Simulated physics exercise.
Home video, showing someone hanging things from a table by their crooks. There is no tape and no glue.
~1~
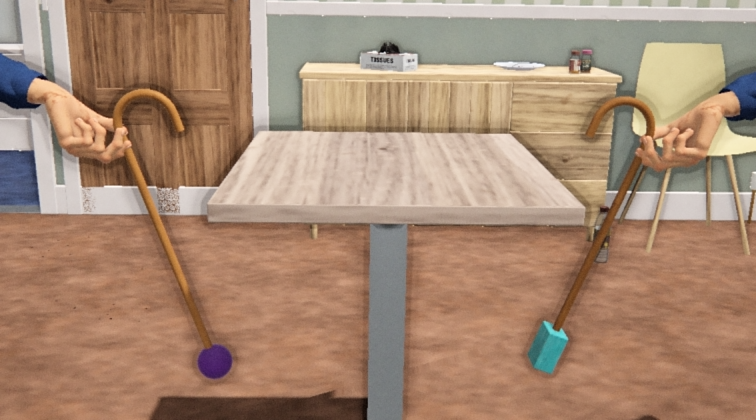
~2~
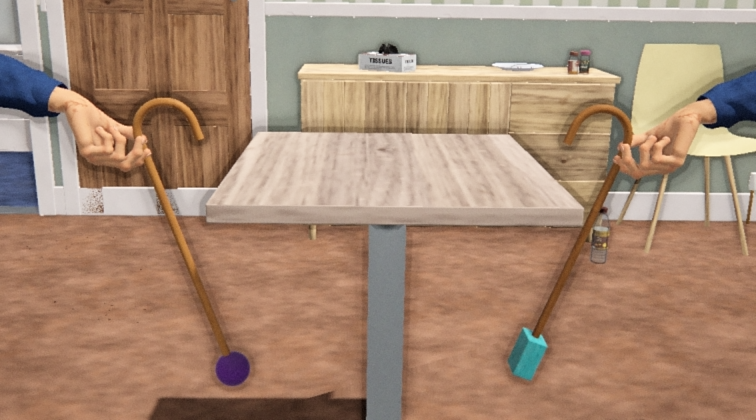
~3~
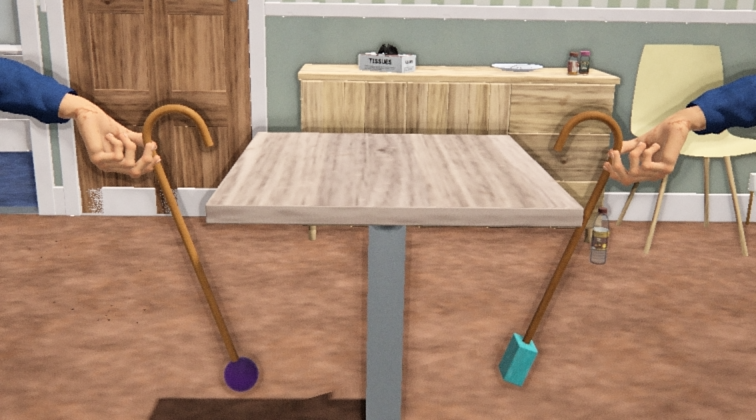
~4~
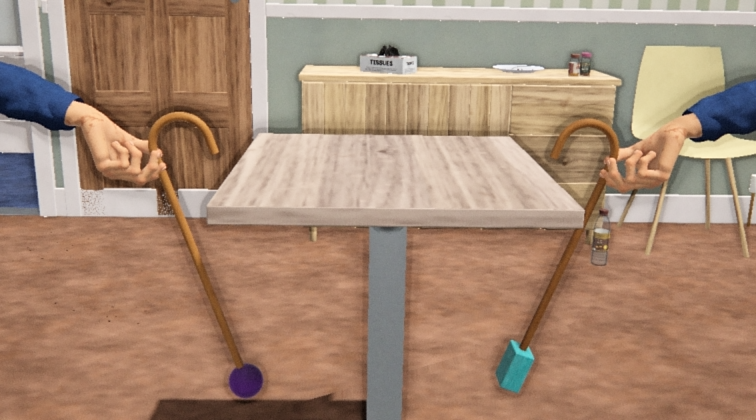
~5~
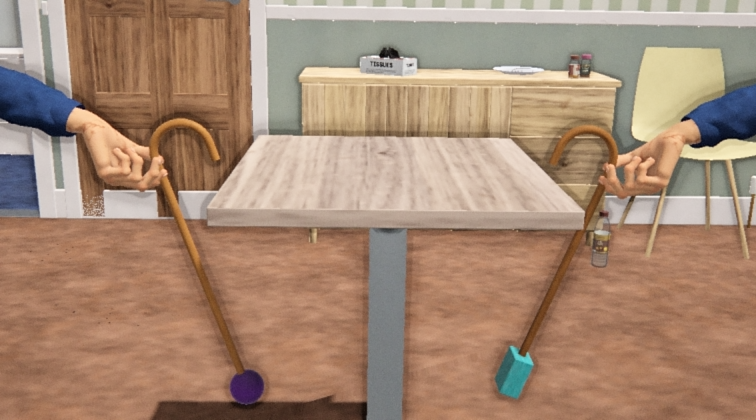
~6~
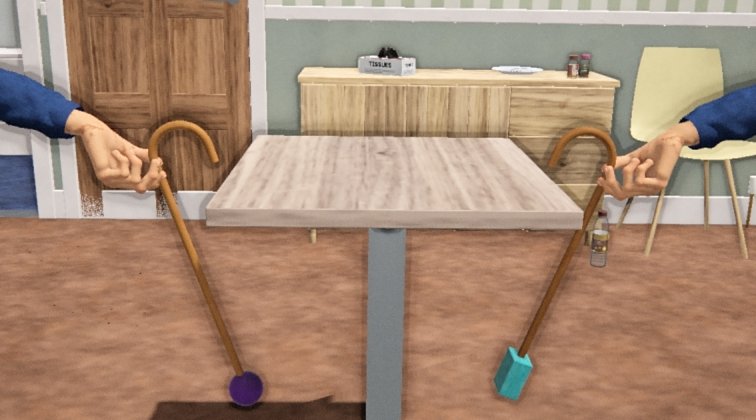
Two canes, one tipped with a purple ball and the other with a turquoise block, move inward and slightly down as hands on the left and right bring their crooks toward a wooden table, then stay nearly still, still held.
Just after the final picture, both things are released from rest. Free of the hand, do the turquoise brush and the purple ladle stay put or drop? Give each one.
The turquoise brush drops, the purple ladle drops.
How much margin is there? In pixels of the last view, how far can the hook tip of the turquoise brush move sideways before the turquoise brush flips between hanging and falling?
About 12 pixels to the left.
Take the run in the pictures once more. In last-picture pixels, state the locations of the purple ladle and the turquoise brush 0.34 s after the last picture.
For the first, (210, 389); for the second, (542, 389).
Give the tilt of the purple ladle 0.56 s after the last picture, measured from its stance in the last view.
Tilt from last view: Approx. 35 degrees.
Then, 0.34 s on from there, turquoise brush at the bottom near (542, 389); purple ladle at the bottom near (210, 389).
Then, 0.56 s on from there, turquoise brush on its way down; purple ladle on its way down.
In the end, the turquoise brush slips off; the purple ladle slips off.
